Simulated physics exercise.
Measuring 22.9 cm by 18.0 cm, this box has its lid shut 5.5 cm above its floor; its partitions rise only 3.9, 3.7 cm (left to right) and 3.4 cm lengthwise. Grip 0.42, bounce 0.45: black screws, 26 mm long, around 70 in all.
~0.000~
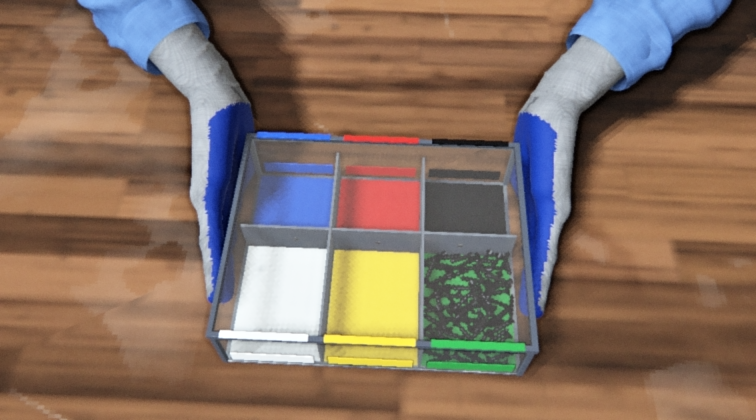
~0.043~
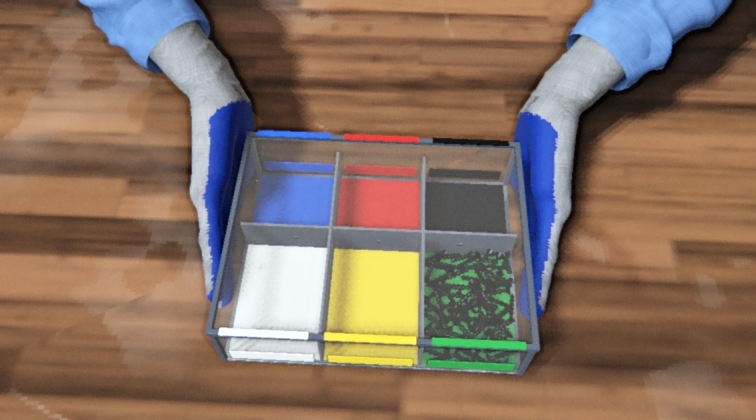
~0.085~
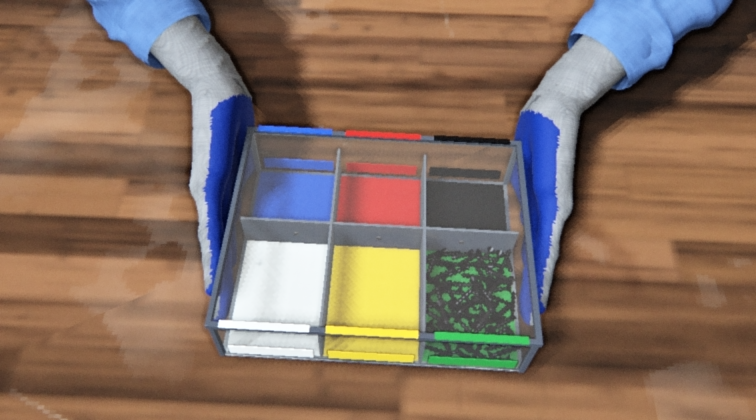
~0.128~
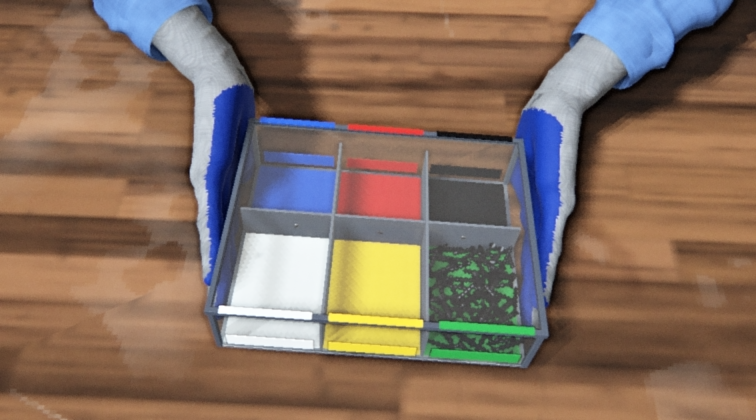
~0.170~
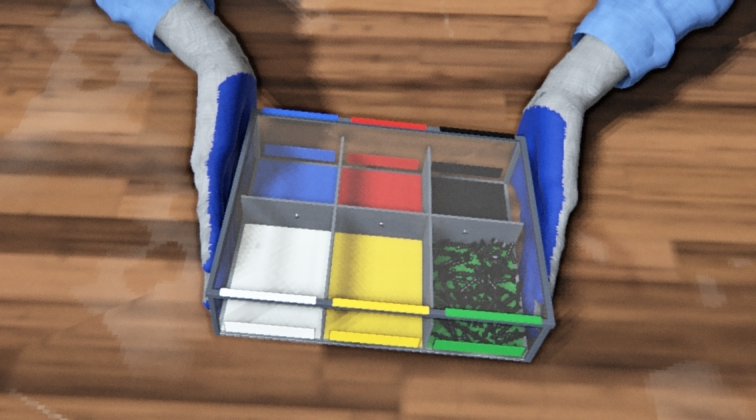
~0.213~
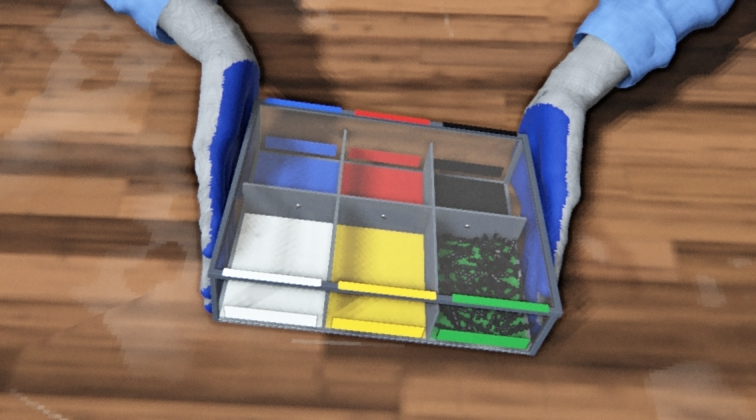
At the start, two gloved hands hold a clear-lidded box nearly level above a wooden surface, its six coloured compartments showing small black pieces in the green one at front right. The hands then tilt it modestly, raising the front edge and lowering the right side, while the pieces remain in the green section.
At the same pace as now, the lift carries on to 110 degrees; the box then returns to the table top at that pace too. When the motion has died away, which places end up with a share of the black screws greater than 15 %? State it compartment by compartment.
In the end red: Misses the mark, blue: Misses the mark, green: Passes the mark, yellow: Misses the mark, white: Misses the mark, black: Passes the mark.
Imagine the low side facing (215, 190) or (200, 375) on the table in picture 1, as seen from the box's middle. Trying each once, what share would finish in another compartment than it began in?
That would be close to 70 per cent and then close to 20 per cent.
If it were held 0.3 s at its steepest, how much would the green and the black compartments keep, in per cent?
Green 55; black 45.
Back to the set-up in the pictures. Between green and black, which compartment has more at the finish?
Fuller: Green.
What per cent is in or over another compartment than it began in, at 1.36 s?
Roughly 30 percent.
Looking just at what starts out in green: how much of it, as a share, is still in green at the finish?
Something like 70 in a hundred.
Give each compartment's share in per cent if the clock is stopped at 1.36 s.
In per cent: Red 0, blue 0, green 70, yellow 0, white 0, black 30.
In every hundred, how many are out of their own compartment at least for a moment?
I'd put it at some 35 percent of the pieces.
Then, at 1.36 s, tilt 110 degrees; green 70 %, black 30 %.
After 2.12 s, tilt 51 degrees; green 70 %, black 30 %.
After 2.91 s, tilt 0 degrees; green 70 %, black 30 %.
At rest (3.6 s), red 0 %, blue 0 %, green 70 %, yellow 0 %, white 0 %, black 30 %.
